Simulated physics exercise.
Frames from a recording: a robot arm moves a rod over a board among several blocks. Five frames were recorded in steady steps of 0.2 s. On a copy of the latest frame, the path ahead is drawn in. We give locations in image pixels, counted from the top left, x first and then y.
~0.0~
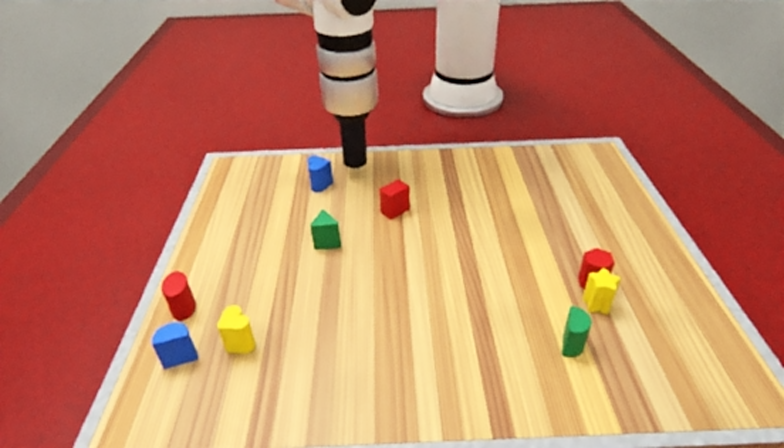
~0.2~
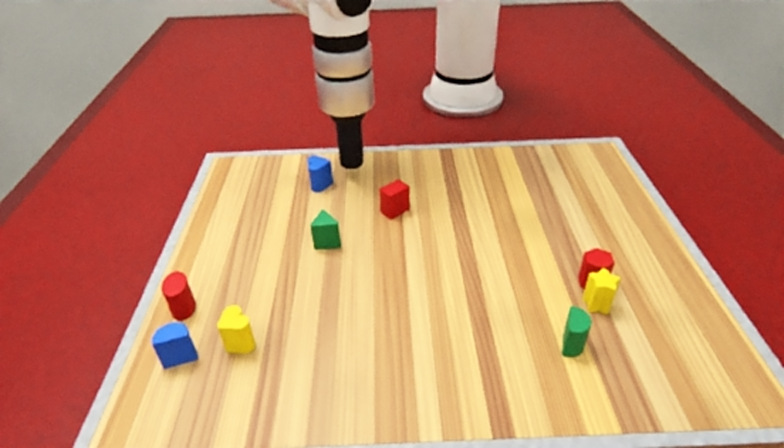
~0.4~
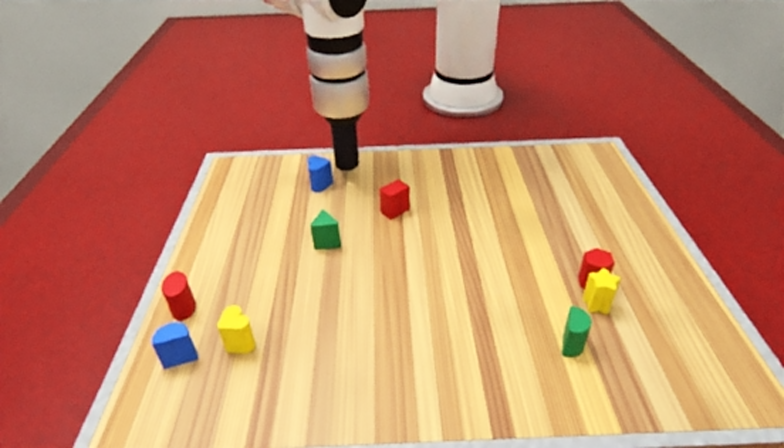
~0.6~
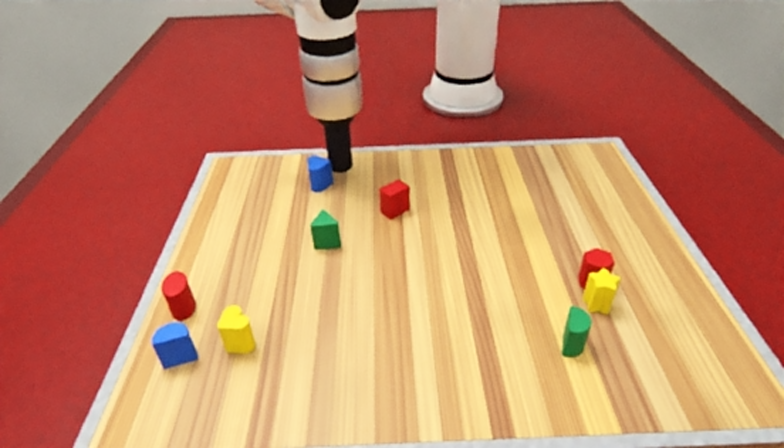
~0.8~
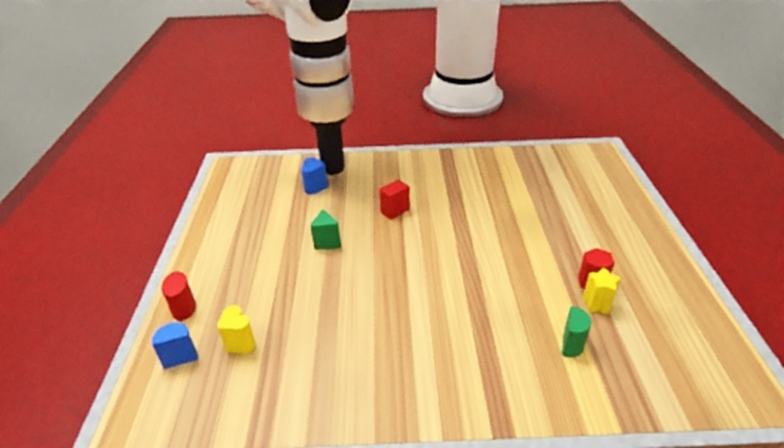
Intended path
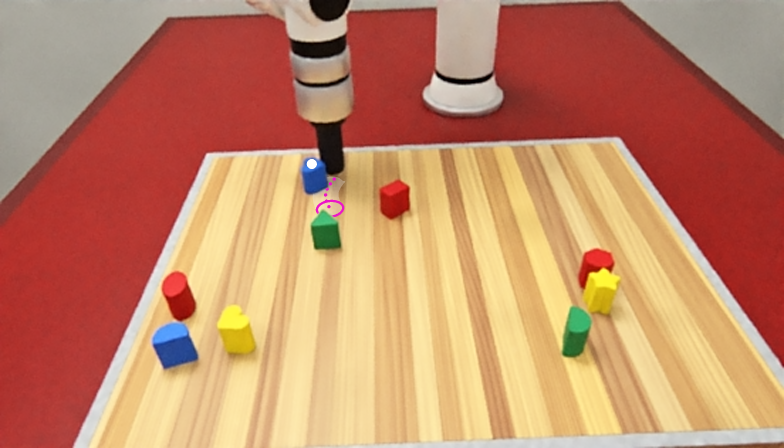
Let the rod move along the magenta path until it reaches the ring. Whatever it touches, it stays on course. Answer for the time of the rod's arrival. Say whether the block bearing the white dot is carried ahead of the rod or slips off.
Prediction: Slipped aside.
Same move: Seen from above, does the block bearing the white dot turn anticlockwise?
No, that is not what happens.
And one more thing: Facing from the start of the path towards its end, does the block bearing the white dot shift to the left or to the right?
Measured against the direction from start to end, the block bearing the white dot shifts toward the right-hand side.
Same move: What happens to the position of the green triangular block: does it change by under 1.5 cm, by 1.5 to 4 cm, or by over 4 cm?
Answer: Less than 1.5 cm.
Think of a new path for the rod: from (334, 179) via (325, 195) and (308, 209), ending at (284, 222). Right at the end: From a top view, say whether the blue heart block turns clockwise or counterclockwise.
It is turned clockwise.
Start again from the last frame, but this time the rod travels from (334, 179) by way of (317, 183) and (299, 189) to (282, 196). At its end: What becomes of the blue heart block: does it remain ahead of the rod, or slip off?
That block remains ahead.
The line goes from (334, 179) via (327, 188) and (326, 199), ending at (330, 209); the dot is on the blue heart block.
The first path, step by step. Halfway along, rod at (324, 184); blue heart block at (299, 171), turned 35° clockwise.
At the end, rod at (329, 199); blue heart block at (299, 171), turned 35° clockwise; green triangular block unmoved.
